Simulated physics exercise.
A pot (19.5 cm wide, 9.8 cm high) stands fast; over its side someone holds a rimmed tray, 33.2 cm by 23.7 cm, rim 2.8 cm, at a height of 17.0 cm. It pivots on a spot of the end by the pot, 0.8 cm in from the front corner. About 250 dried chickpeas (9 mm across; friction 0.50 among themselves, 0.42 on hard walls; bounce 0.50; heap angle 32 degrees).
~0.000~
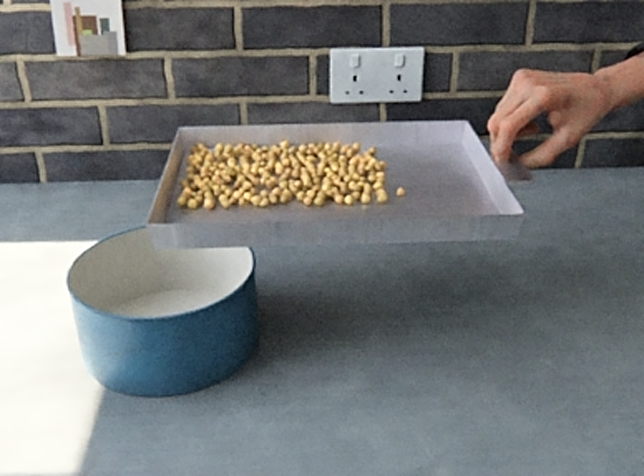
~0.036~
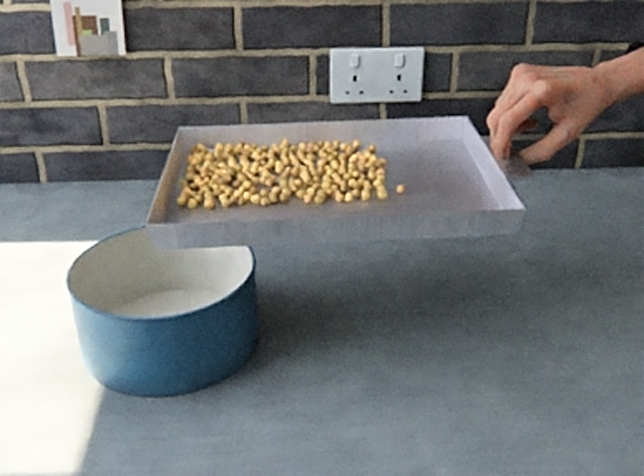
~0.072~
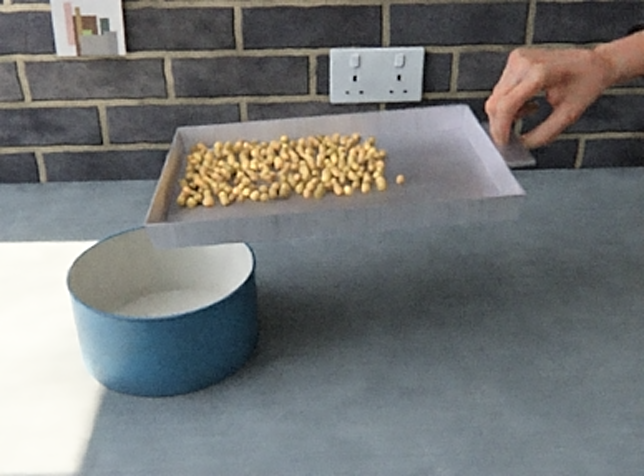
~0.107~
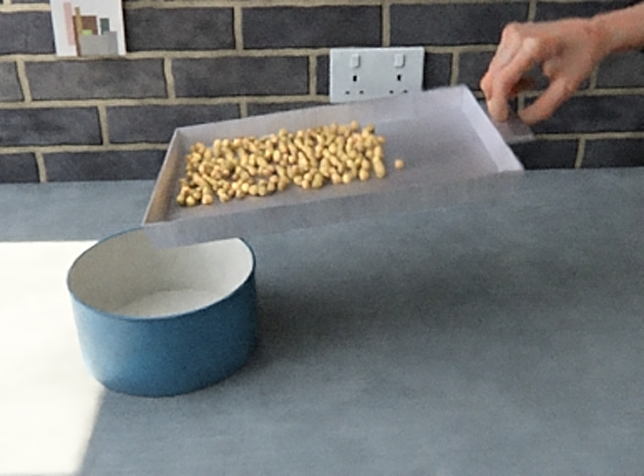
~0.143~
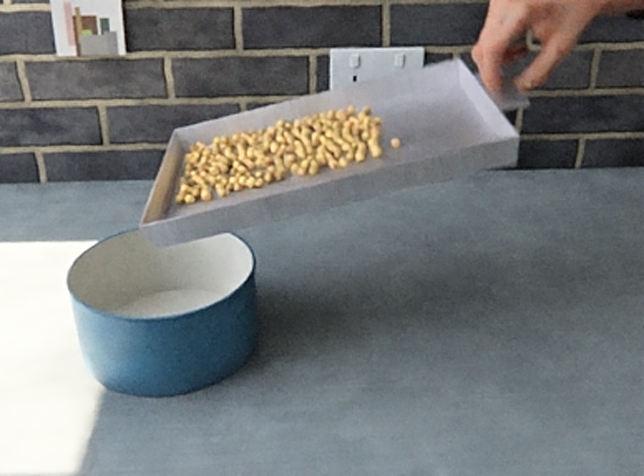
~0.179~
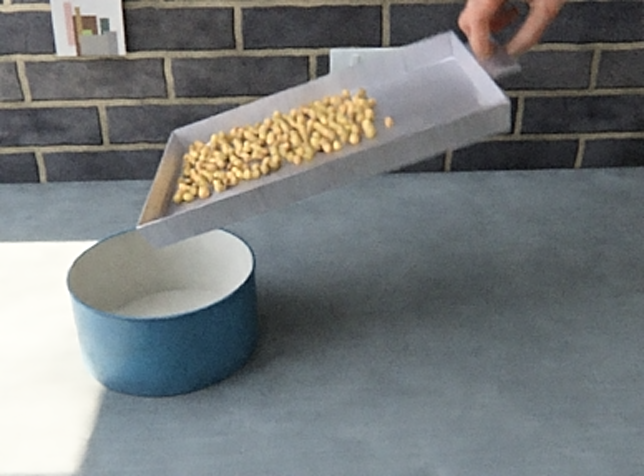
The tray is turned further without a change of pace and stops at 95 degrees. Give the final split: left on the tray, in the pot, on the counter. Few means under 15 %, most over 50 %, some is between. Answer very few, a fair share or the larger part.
Tray: Very few, pot: The larger part, counter: A fair share.
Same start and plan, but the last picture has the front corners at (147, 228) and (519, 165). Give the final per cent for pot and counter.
Pot 0, counter 95.
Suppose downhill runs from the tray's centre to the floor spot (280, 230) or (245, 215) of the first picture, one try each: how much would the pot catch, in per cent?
Some 0 and 0 per cent.
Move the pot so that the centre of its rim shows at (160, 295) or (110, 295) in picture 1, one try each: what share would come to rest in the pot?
About 35 and 45 per cent.
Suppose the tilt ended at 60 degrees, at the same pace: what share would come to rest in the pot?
In that case some 10 per cent.
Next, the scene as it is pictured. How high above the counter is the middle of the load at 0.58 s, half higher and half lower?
About 20 cm.
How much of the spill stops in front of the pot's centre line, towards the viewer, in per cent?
About 10 per cent.
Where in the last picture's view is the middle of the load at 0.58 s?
At about (171, 163).
Then, at 0.42 s, tilt 57 degrees; the tray holds 100 %, the pot 0 %.
After 0.58 s, tilt 83 degrees; the tray holds 100 %, the pot 0 %.
After 0.86 s, tilt 95 degrees; the tray holds 25 %, the pot 40 %.
By 1.7 s all is still; tray 0 %, pot 65 %, counter 35 %.
